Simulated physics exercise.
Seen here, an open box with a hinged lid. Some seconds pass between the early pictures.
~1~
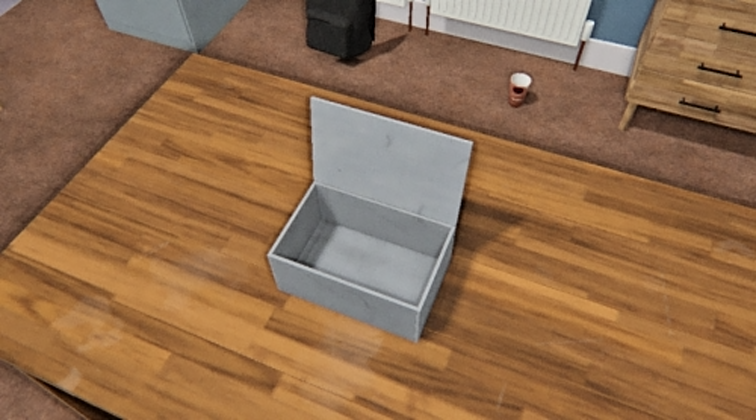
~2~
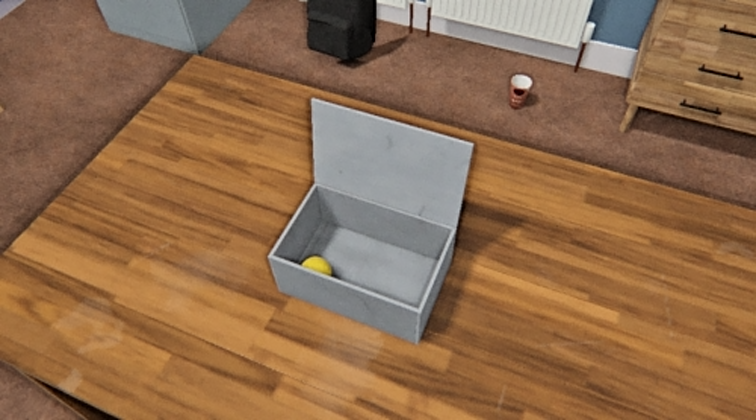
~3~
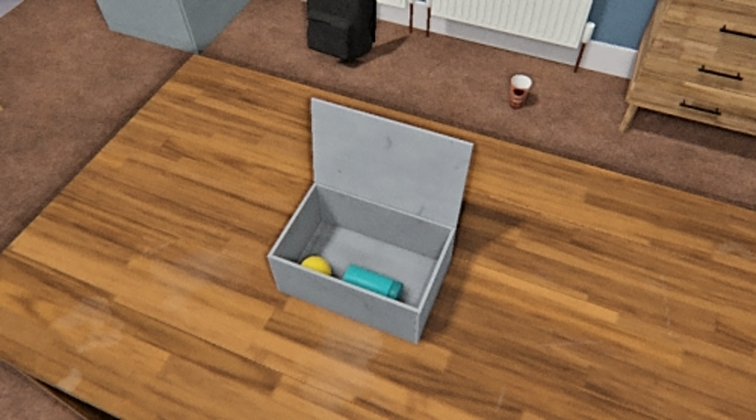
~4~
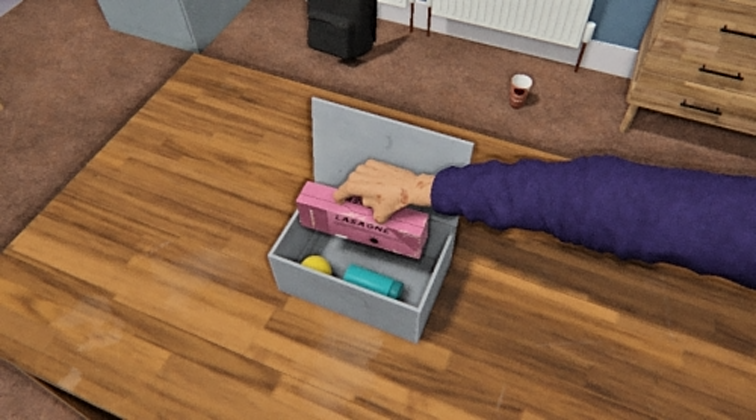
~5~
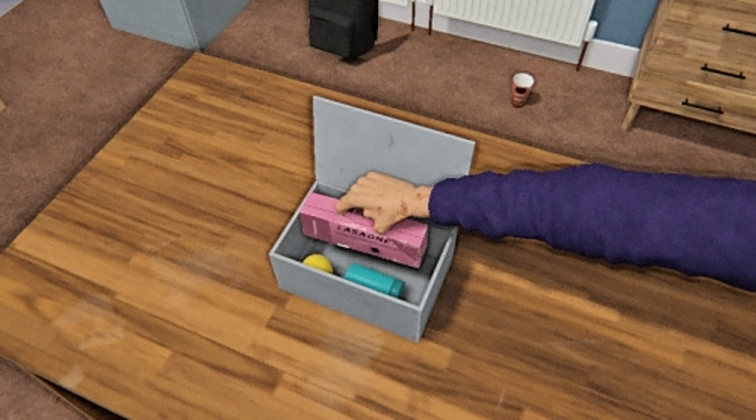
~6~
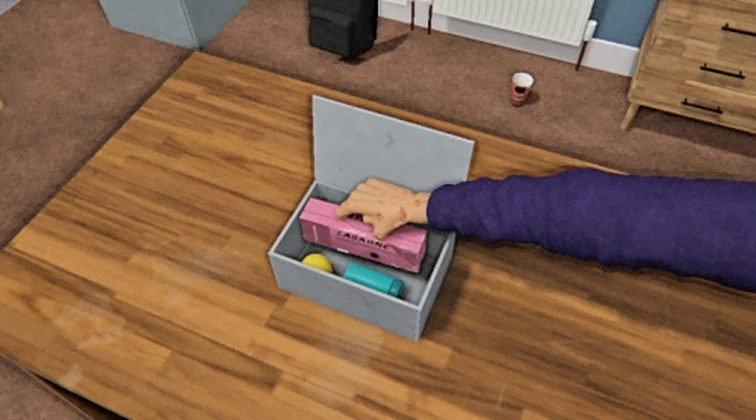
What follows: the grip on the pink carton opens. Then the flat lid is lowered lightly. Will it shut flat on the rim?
The lid closes.
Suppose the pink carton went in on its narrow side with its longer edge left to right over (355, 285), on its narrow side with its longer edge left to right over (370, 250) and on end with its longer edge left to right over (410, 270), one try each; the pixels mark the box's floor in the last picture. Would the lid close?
First try: It shuts flat; second try: It closes; third try: It stays ajar.
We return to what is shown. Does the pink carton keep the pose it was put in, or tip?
It keeps its pose.
Then, 0.60 s later than the last frame, pink carton moved a little near (367, 247); turquoise shaker moved a little.
Then, 1.60 s later than the last frame, lid 58° above the rim; pink carton moved a little near (367, 247); turquoise shaker moved a little.
Then, 1.90 s later than the last frame, lid 13° above the rim; pink carton moved a little near (367, 247); turquoise shaker moved a little.
When it is over, lid shut; moved from the start, pink carton; the other 2 as before. End places, in pixels of the last picture, pink carton near (367, 247).
